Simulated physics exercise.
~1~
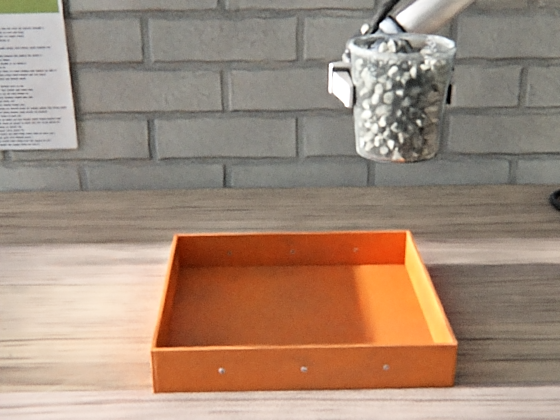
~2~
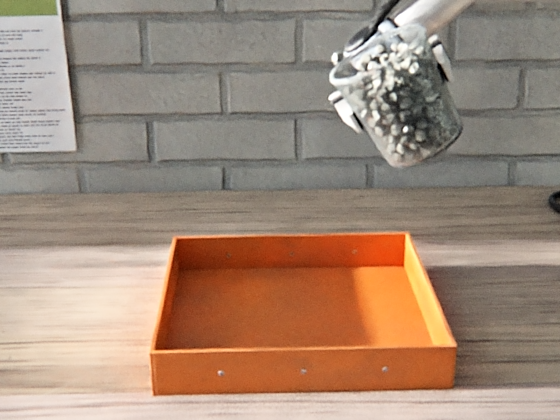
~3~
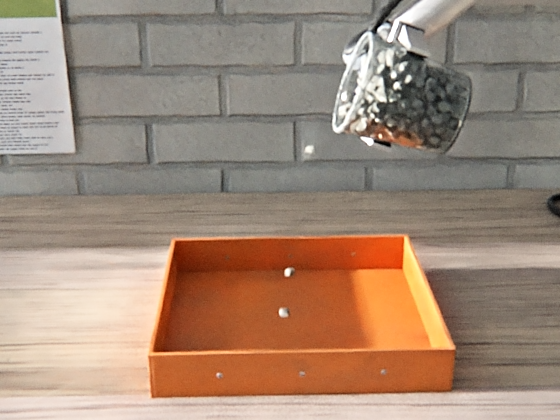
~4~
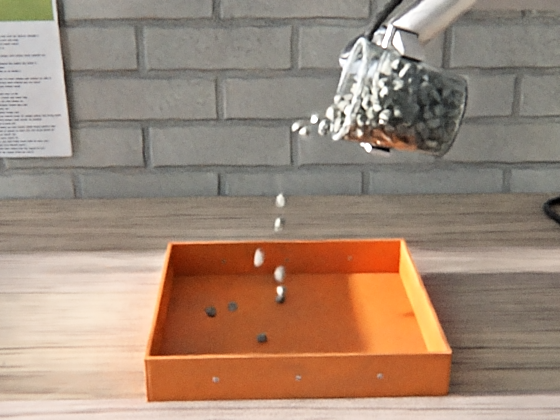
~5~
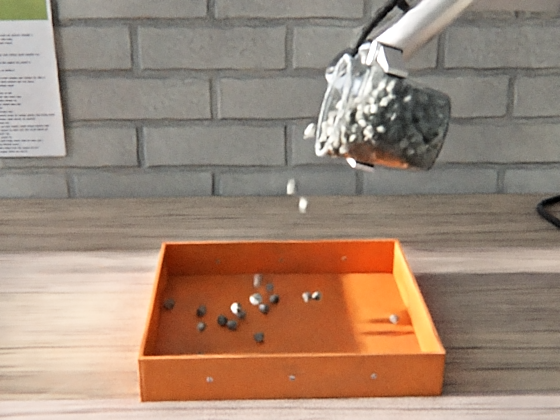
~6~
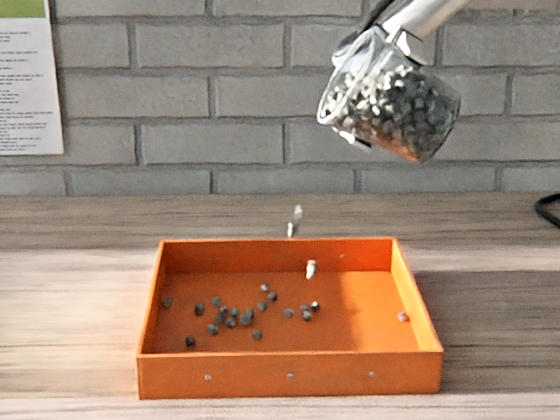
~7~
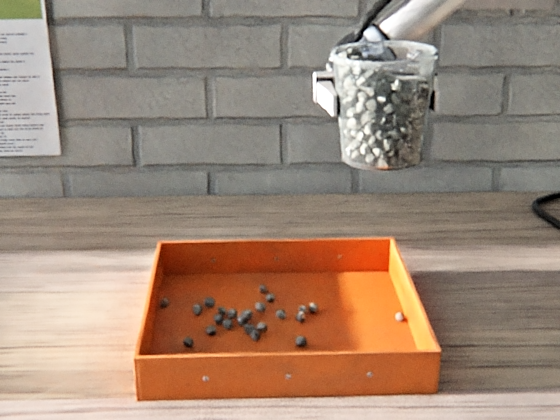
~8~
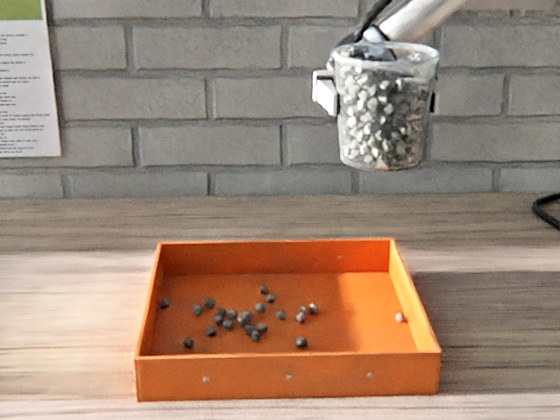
A robot arm holding a clear tumbler of small pebbles tipped it to the left above an orange tray, letting a few scatter into it, then turned it upright again, still mostly full, with the fallen pebbles lying in the tray.
